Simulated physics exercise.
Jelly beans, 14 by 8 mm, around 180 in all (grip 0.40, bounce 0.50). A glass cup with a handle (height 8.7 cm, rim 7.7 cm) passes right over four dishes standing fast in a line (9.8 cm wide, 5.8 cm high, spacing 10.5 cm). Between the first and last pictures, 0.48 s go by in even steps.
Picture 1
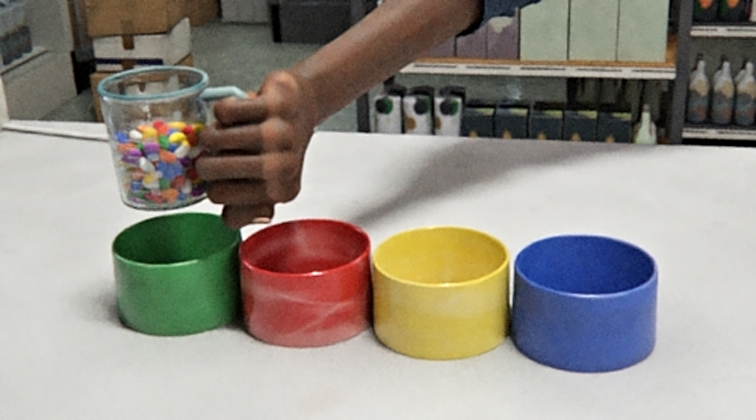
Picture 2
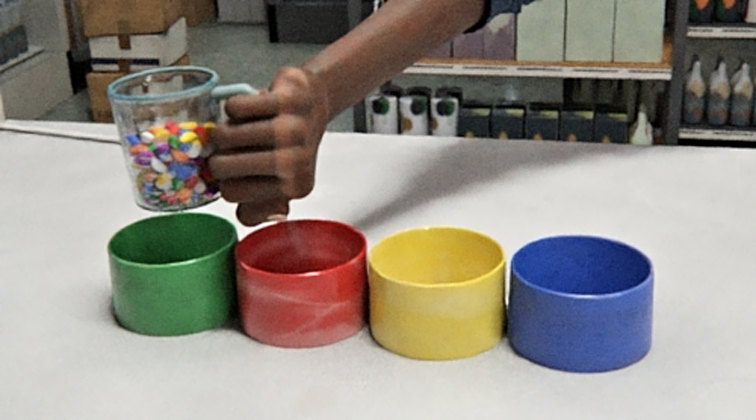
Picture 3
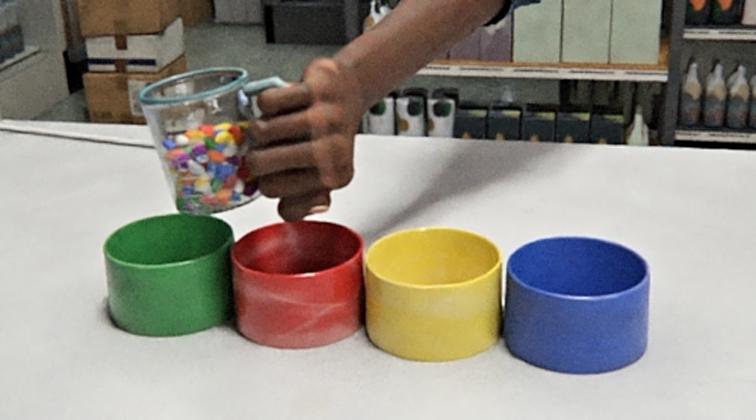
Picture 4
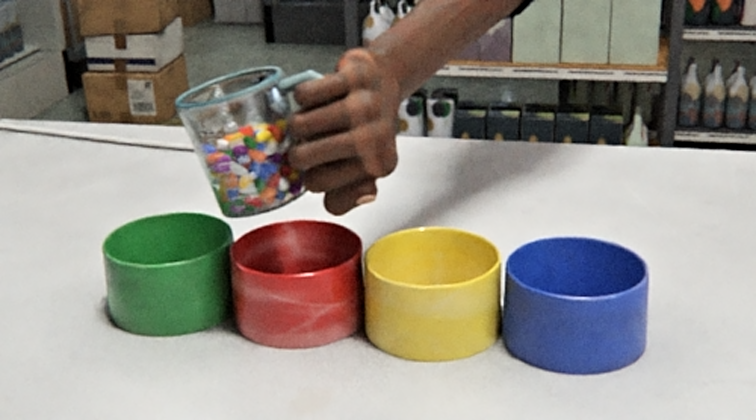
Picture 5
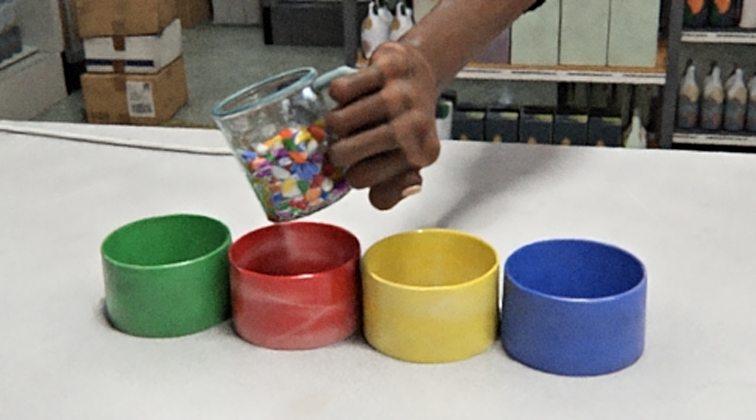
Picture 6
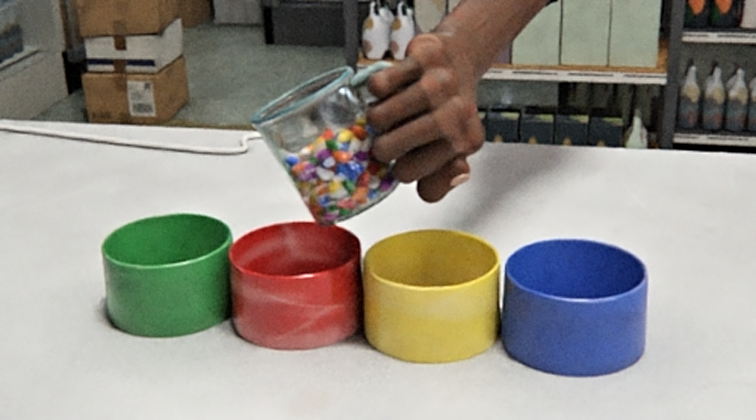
A hand holds a clear glass cup of multicoloured jelly beans by its handle above a white table, seen from the front and slightly above, with shelves and cardboard boxes behind. Four round dishes stand in a row, green, red, yellow and blue from left to right. The hand carries the cup rightward from above the green dish to above the red one, steadily tilting it leftward, while the view shifts very slightly.
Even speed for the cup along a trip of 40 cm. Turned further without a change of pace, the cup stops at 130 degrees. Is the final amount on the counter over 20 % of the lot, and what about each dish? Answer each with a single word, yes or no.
Red no, blue yes, green no, yellow no, counter no.
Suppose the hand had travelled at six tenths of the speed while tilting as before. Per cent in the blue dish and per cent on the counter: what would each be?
Blue: 80; counter: 20.
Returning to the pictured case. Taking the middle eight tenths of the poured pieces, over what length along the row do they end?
7 centimetres.
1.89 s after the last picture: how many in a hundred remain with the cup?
I'd say close to 0 per cent.
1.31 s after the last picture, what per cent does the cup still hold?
Near 85 per cent of the load.
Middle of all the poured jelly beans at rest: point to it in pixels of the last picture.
Around (583, 320).
Then, 0.78 s after the last picture, tilt 74 degrees; cup holds 100 %.
Then, 1.31 s after the last picture, tilt 107 degrees; cup holds 85 %, blue 15 %.
Then, 1.89 s after the last picture, tilt 130 degrees; cup holds 0 %, blue 90 %.
In the end, red 0 %, blue 90 %, green 0 %, yellow 0 %, counter 10 %.
